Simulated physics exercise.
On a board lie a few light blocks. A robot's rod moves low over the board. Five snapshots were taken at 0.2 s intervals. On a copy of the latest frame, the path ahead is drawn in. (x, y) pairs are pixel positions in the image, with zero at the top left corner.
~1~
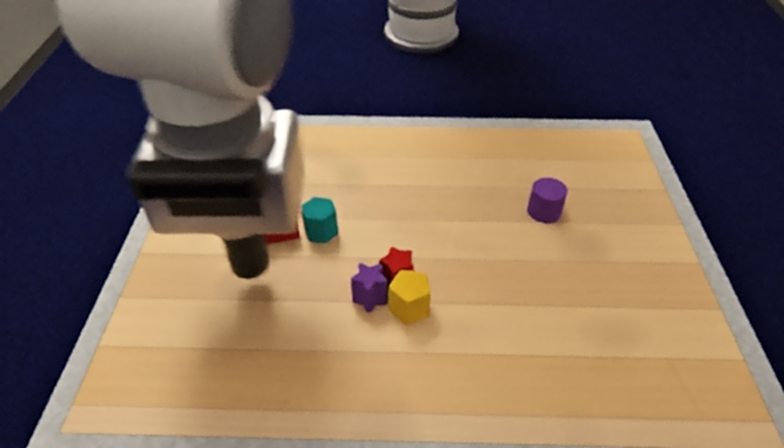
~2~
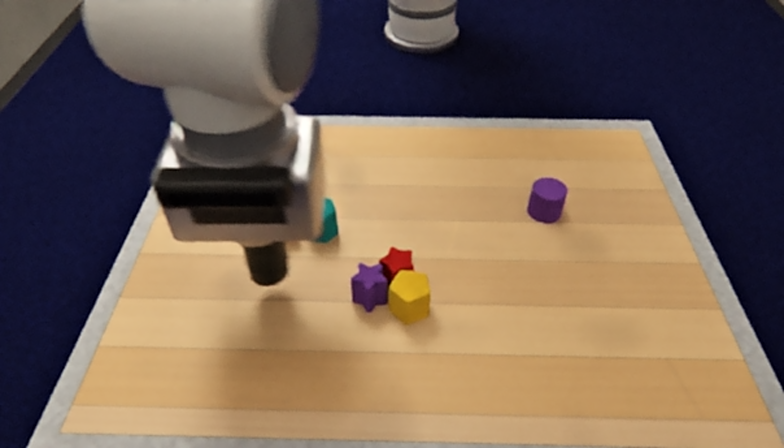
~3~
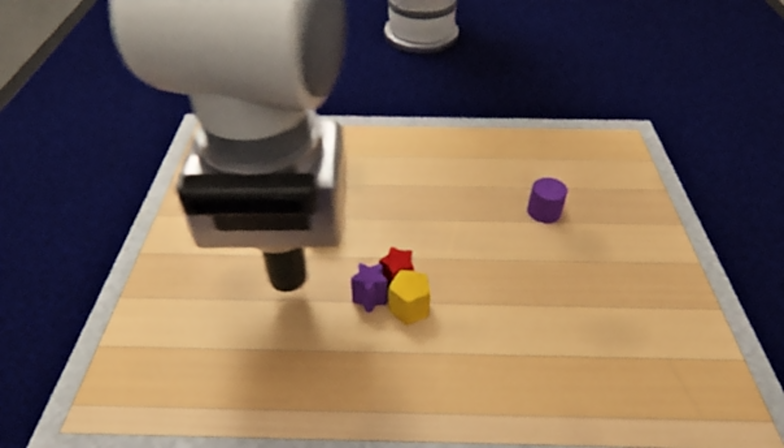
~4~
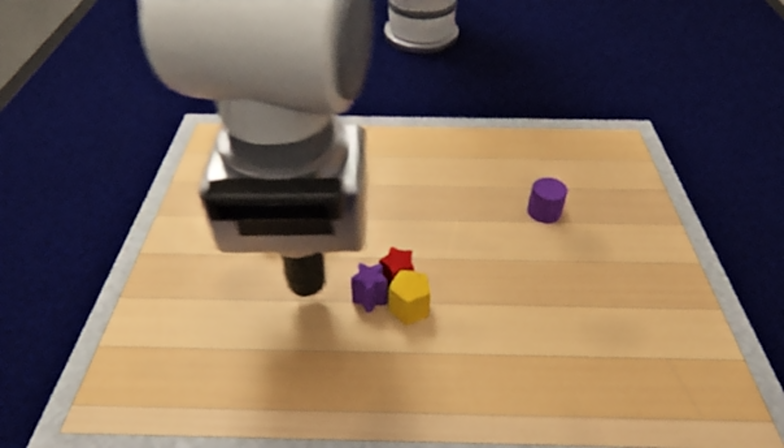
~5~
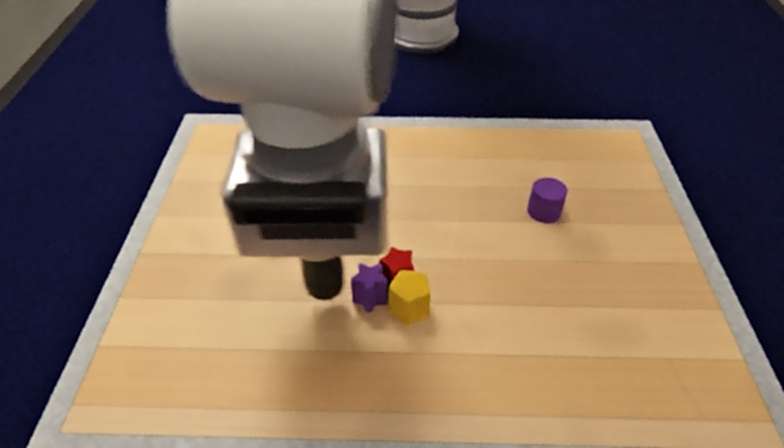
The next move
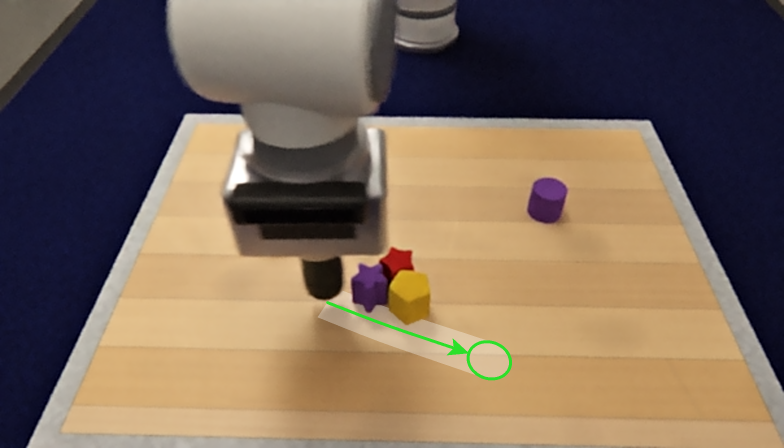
We see a robot's dark rod above a wooden board with small colored blocks; it moves rightward, its arm covering the turquoise hexagon, and nears the purple star beside the red star and yellow pentagon, which stay still.
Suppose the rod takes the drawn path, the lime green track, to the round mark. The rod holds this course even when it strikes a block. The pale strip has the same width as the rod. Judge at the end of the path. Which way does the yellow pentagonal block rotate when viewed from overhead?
From above, it looks like the yellow pentagonal block goes clockwise.
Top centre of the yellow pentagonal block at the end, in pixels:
I predict (434, 276).
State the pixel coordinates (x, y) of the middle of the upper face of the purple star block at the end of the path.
Close to (397, 277).
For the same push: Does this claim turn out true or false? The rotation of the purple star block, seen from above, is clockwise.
Verdict: False.
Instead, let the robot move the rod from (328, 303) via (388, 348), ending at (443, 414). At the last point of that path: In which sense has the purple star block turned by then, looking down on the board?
It is turned anticlockwise.
Drawn move, from (328, 303) to (489, 360).
On the path given first. One third of the way, rod (378, 305); purple star block (393, 275), turned 85° anticlockwise; red star block (399, 252), turned 15° clockwise; yellow pentagonal block (431, 278), turned 40° clockwise.
Two thirds of the way, rod (434, 324); purple star block (397, 277), turned 110° anticlockwise; red star block (397, 253), turned 20° clockwise; yellow pentagonal block (434, 276), turned 55° clockwise.
At the end, rod (493, 343); turquoise hexagon still; purple star block (397, 277), turned 110° anticlockwise; red star block (397, 253), turned 20° clockwise; yellow pentagonal block (434, 276), turned 55° clockwise.
